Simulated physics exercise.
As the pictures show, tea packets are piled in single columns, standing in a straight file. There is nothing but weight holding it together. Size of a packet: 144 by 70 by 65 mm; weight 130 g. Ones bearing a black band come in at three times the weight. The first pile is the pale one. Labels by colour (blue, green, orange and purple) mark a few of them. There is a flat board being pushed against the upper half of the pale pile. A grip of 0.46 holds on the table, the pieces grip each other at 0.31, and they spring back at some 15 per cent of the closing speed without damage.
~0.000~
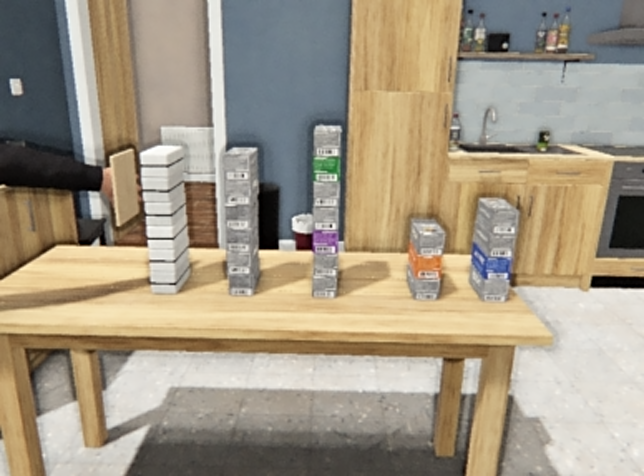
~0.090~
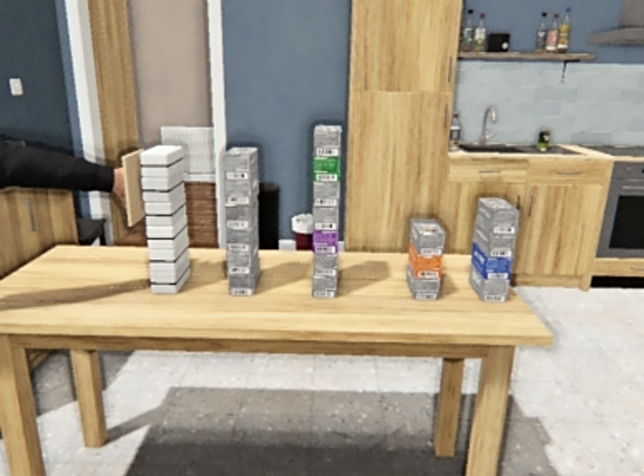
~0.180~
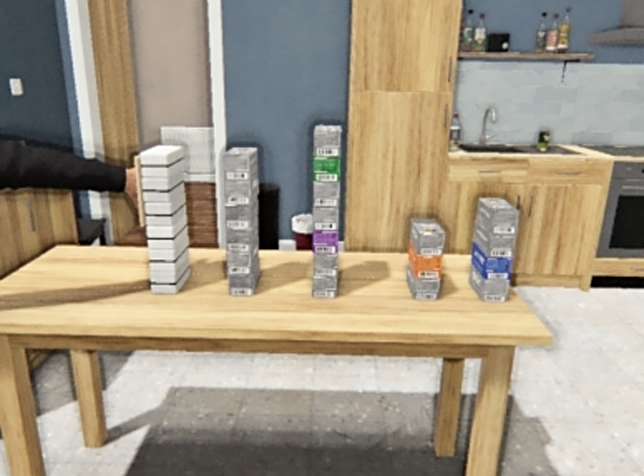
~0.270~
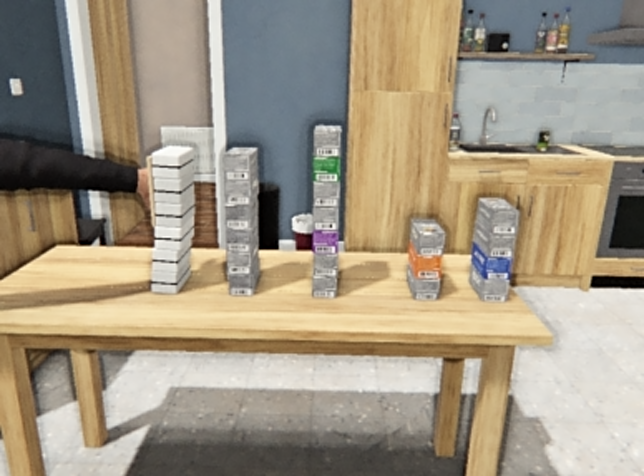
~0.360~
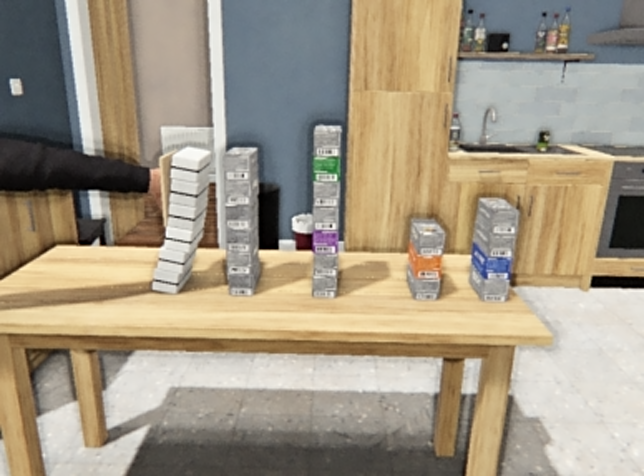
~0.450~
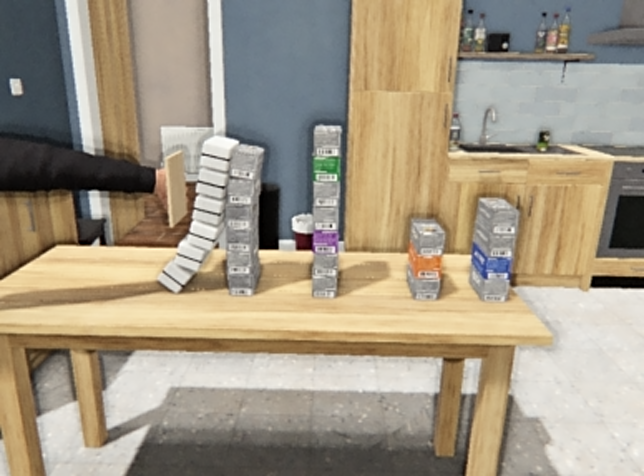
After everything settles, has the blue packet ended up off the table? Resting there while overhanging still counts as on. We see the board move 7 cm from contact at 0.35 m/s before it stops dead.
Yes, gone.
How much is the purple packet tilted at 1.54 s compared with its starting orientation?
I'd put it at roughly 90 degrees away from its starting angle.
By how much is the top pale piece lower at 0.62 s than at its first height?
0 cm.
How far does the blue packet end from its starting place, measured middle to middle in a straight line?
Close to 89 cm, start to finish.
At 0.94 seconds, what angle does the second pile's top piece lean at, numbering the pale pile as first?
I'd put it close to 30° from upright.
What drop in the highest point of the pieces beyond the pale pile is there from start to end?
24 cm.
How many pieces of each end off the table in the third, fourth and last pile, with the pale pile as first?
The third pile gives 1, the fourth 1, the last 3.
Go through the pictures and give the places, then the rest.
In the first frame (places mark the middle of the side facing us), board (114, 183) 7 cm short; blue packet (498, 269); green packet (327, 169); purple packet (325, 242); the rest undisturbed.
Board (126, 183) 38 mm short; blue packet (498, 269), in the second frame.
Board (138, 183) 7 mm short; blue packet (498, 269), in the third frame.
Board (150, 183) 25 mm in, top of the pale pile leaning 3°; blue packet (498, 269); the rest undisturbed, in the fourth frame.
Board (162, 184) 56 mm in, top of the pale pile leaning 10°; blue packet (498, 269); the rest undisturbed, in the fifth frame.
Board (168, 184) 7 cm in, stopped, top of the pale pile leaning 13°; blue packet (498, 269); green packet (327, 169); purple packet (325, 242); steepest lean 10°, the packet at (244, 166); 2 disturbed, none off the table, in the sixth frame.
After 0.62 s, 4 of the pale pile down; none of the 20 other packets off the table, 7 disturbed; blue packet unmoved.
After 0.94 s, 6 of the pale pile down; none of the 20 other packets off the table, 12 disturbed; blue packet unmoved; purple packet leaning 35°, 33 mm lower.
After 1.54 s, 6 of the pale pile down; 4 of the 20 other packets off the table; blue packet on its side; green packet on its side.
By the end (1.9 s), 6 of the pale pile down; 5 of the 20 other packets off the table; blue packet on its side; purple packet on its side; orange packet leaning 54°, 50 mm lower. As the last picture would show them, middles, purple packet near (401, 279).
